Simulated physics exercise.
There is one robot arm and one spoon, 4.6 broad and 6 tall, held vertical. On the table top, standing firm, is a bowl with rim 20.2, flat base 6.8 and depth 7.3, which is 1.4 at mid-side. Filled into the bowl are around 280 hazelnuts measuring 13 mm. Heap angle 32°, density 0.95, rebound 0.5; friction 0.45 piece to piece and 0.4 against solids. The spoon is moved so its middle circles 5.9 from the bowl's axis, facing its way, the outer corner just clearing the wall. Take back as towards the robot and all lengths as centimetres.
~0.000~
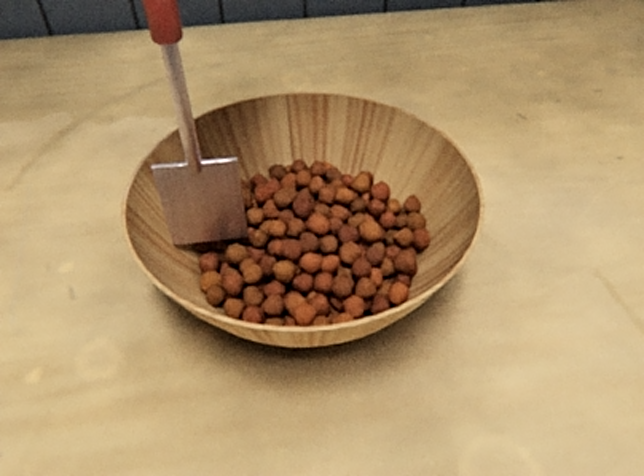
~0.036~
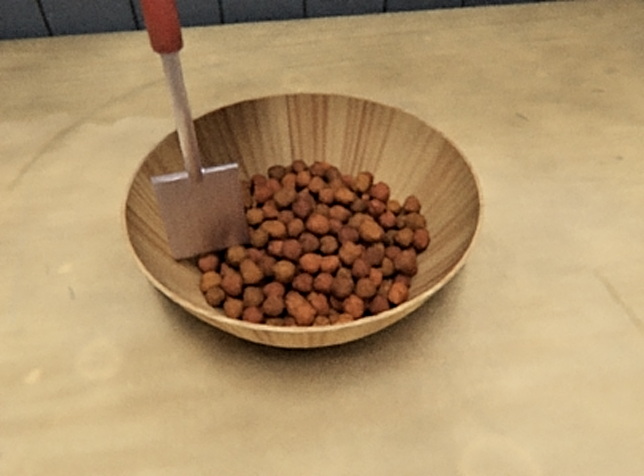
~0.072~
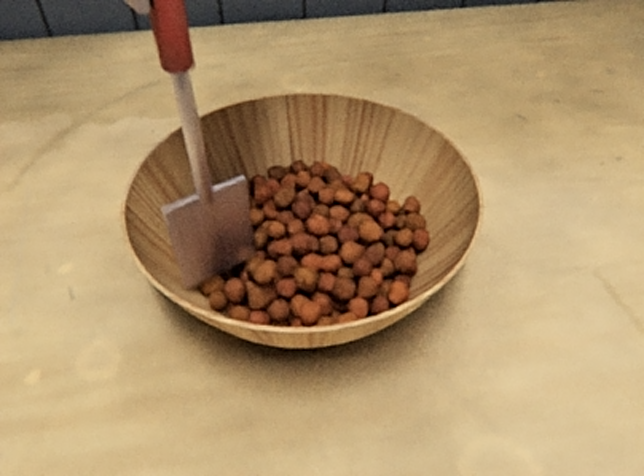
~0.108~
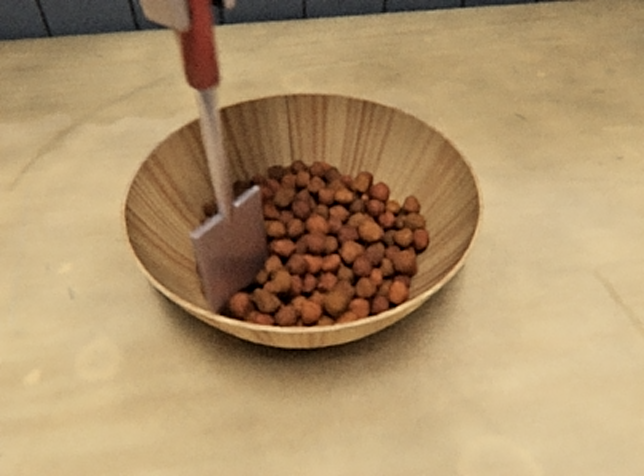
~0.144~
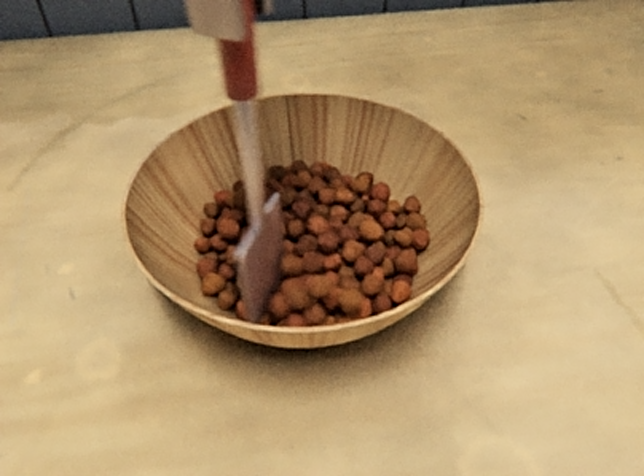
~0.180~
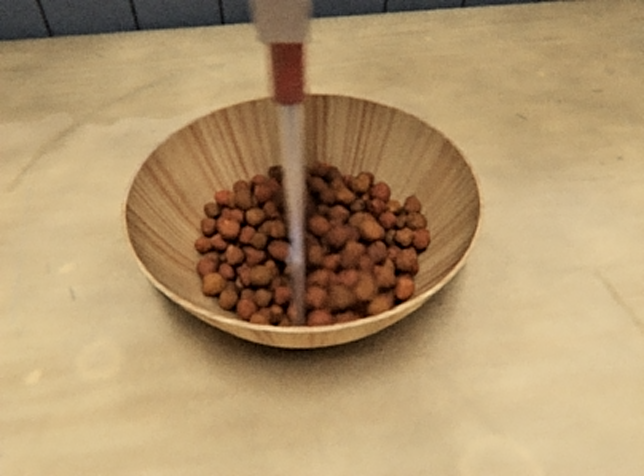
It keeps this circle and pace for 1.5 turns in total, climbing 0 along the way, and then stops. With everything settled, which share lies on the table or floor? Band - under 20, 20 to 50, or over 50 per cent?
Band: Under 20 per cent.
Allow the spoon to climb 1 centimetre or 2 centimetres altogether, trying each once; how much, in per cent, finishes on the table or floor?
Some 0 and some 0 per cent.
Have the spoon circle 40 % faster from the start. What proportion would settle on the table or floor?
That would be some 20 percent.
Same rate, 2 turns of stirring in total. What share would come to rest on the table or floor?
Roughly 10 per cent.
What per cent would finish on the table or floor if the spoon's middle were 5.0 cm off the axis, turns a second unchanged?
It would be close to 10 per cent then.
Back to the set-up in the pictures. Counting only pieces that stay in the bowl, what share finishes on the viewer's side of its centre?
Roughly 40 percent of it.
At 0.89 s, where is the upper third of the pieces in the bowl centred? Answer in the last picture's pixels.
Centre estimate: (332, 283).
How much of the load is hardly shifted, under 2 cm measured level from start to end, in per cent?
Result: Close to 45 per cent of the load.
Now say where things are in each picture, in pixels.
The first picture shows spoon neck at (189, 139), 0° round; upper third of the load around (316, 227), from x 200 to 420, top at y 170; 277 in the bowl.
The second picture shows spoon neck at (190, 149), 8° round; upper third of the load around (316, 227), from x 200 to 420, top at y 170.
The third picture shows spoon neck at (200, 169), 26° round; upper third of the load around (310, 230), from x 200 to 420, top at y 170.
The fourth picture shows spoon neck at (223, 187), 44° round; upper third of the load around (314, 230), from x 200 to 420, top at y 170.
The fifth picture shows spoon neck at (256, 199), 62° round; upper third of the load around (320, 231), from x 200 to 420, top at y 170.
The sixth picture shows spoon neck at (296, 203), 81° round; upper third of the load around (330, 231), from x 200 to 420, top at y 170; 277 in the bowl.
By 0.54 s, 260° round, highest piece 8 above the table; 275 in the bowl, 2 in flight or on the tool.
By 0.89 s, 80° round, highest piece 9 above the table; 264 in the bowl, 11 on the table or floor, 2 in flight or on the tool.
By 1.27 s, 180° round, highest piece 7 above the table; 258 in the bowl, 19 on the table or floor.
By 1.97 s, 180° round, highest piece 7 above the table; 258 in the bowl, 19 on the table or floor.
Final count, 258 in the bowl, 19 on the table or floor. That is 7 % on the table or floor.
